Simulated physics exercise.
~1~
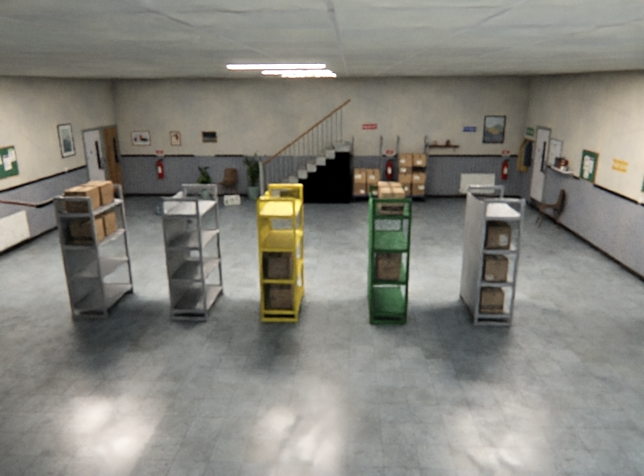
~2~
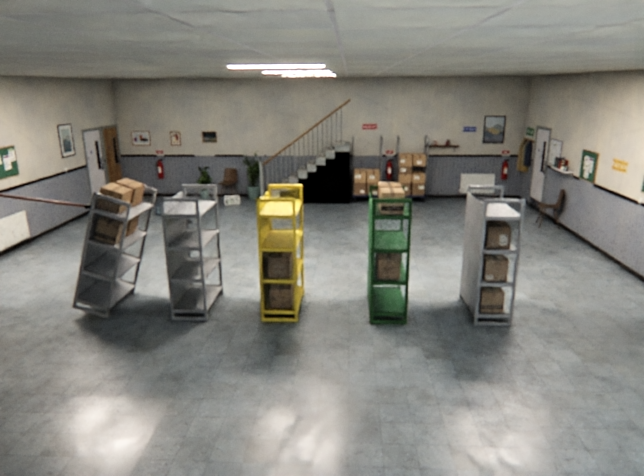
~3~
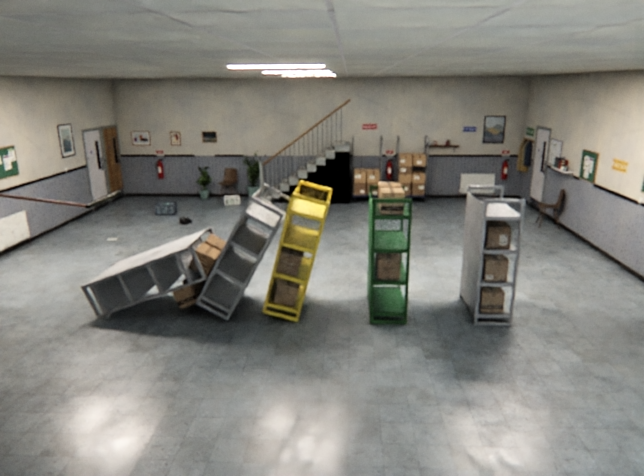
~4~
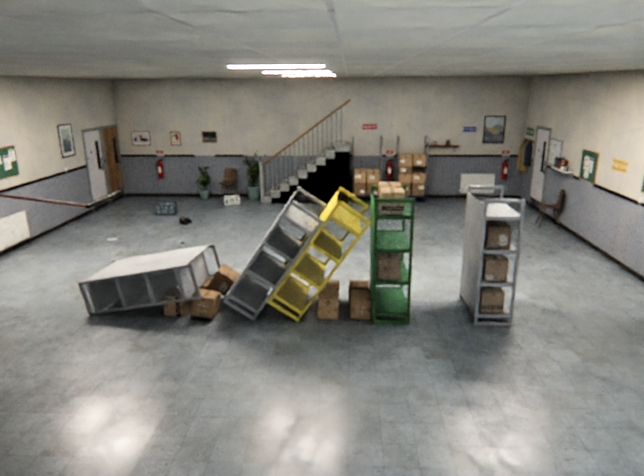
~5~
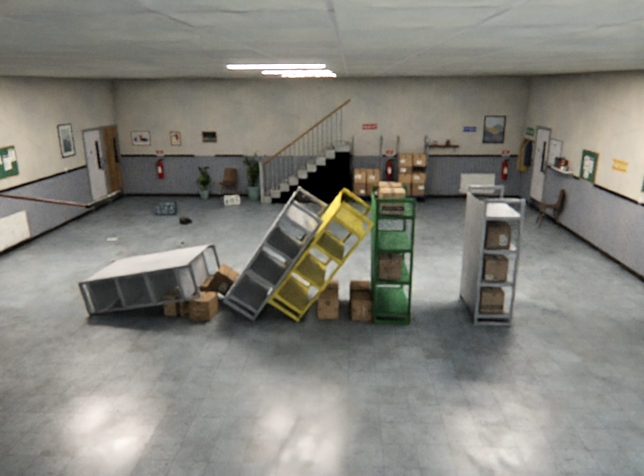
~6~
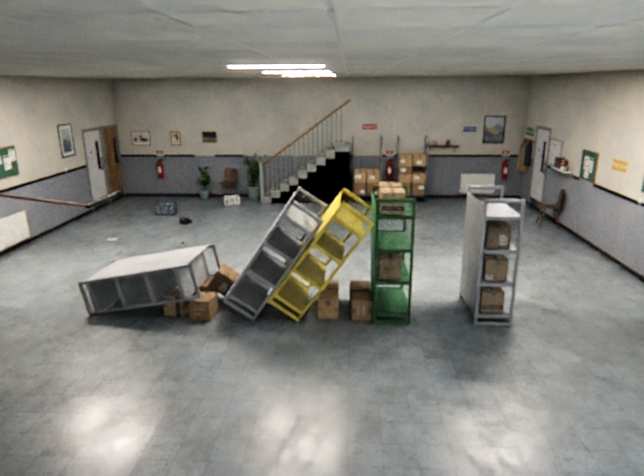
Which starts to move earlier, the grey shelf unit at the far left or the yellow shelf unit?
The grey shelf unit at the far left starts to move first, tilting while the yellow unit is still upright. The yellow unit begins to lean only later.
